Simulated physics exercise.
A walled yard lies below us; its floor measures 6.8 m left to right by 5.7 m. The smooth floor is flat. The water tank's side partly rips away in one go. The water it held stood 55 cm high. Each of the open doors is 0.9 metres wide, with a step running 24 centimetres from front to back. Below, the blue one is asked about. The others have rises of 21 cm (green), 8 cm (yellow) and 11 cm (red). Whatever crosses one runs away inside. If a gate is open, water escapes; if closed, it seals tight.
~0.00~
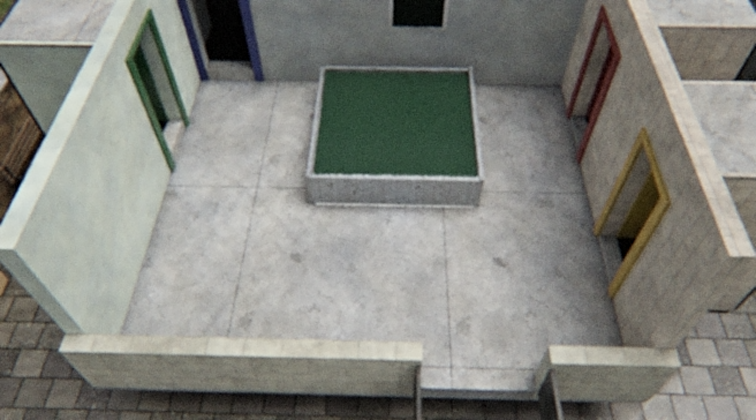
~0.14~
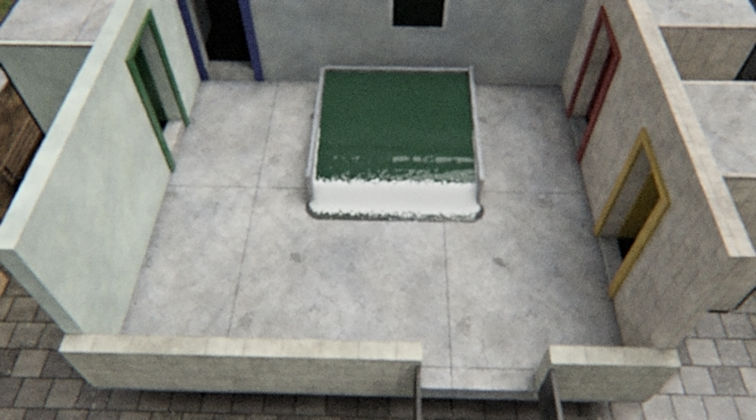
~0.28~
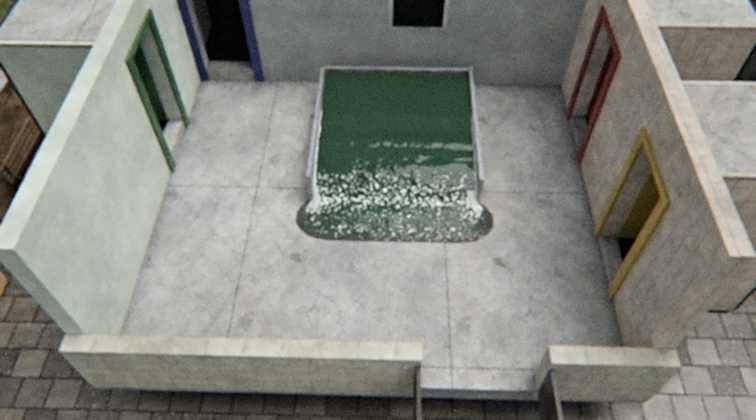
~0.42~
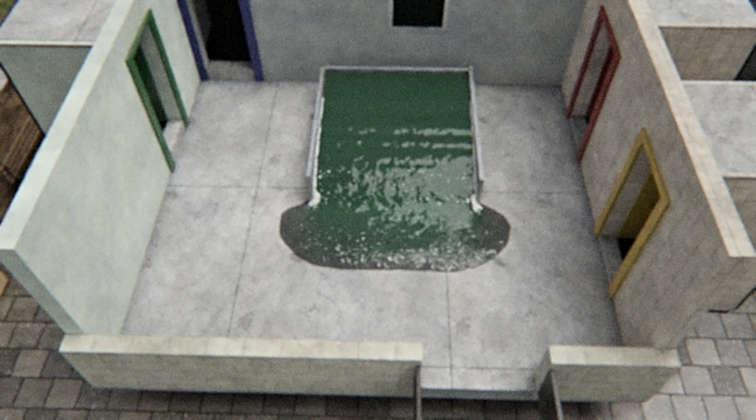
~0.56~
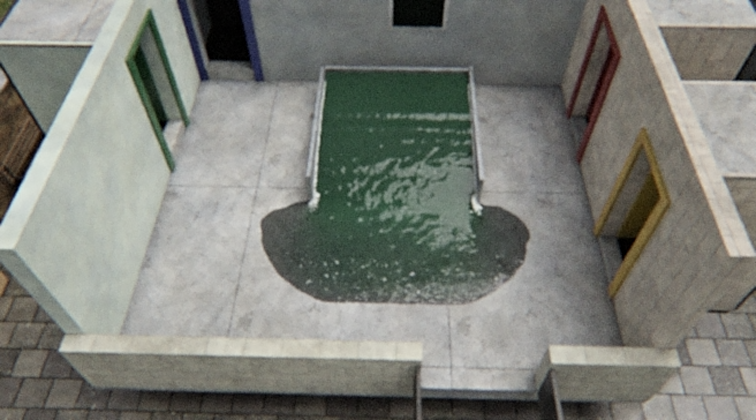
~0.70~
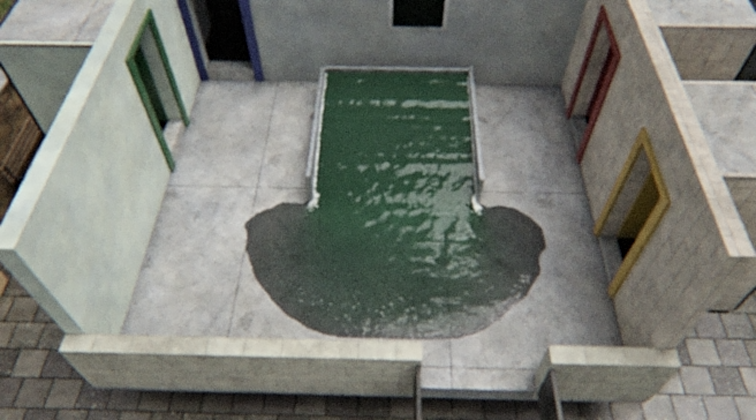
In a walled yard with coloured doorways, the near side of a raised tank of green water gave way, and the water poured out and spread toward the front in a widening, rounded dark pool.
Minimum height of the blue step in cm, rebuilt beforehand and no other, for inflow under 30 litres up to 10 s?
11 cm.
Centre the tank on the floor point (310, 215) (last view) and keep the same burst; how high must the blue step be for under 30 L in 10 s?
Then it needs to be around 21 cm high.
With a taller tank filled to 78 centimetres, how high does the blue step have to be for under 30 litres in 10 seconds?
Something near 17 cm should do.
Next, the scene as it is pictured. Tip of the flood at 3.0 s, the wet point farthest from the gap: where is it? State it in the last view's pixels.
Somewhere near the pixel (112, 362).
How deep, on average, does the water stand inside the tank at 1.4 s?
About 34 centimetres.
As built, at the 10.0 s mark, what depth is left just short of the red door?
Depth: Near 11.5 cm.
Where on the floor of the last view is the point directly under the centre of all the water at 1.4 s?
Roughly (393, 186).
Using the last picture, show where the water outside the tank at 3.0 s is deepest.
Check close to (125, 362).
After 1.4 s water covers 40 % of the floor, deepest (34 cm) near (371, 368); it has not reached the blue door.
After 3.0 s water covers 45 % of the floor, deepest (37 cm) near (125, 362); it has not reached the blue door.
After 10.0 s water covers 95 % of the floor, deepest (14 cm) near (178, 152); 12 cm at the blue door, 0 litres in over its 25 cm step.
At the blue door as built, the water arrived by 4.8 s and peaked near 16 cm at 5.8 s.
Run again over the same 10 s with other heights there, 59 litres in over 9 cm, 12 litres over 12.5 cm. The limit of 30 litres is kept from about 11 cm up.
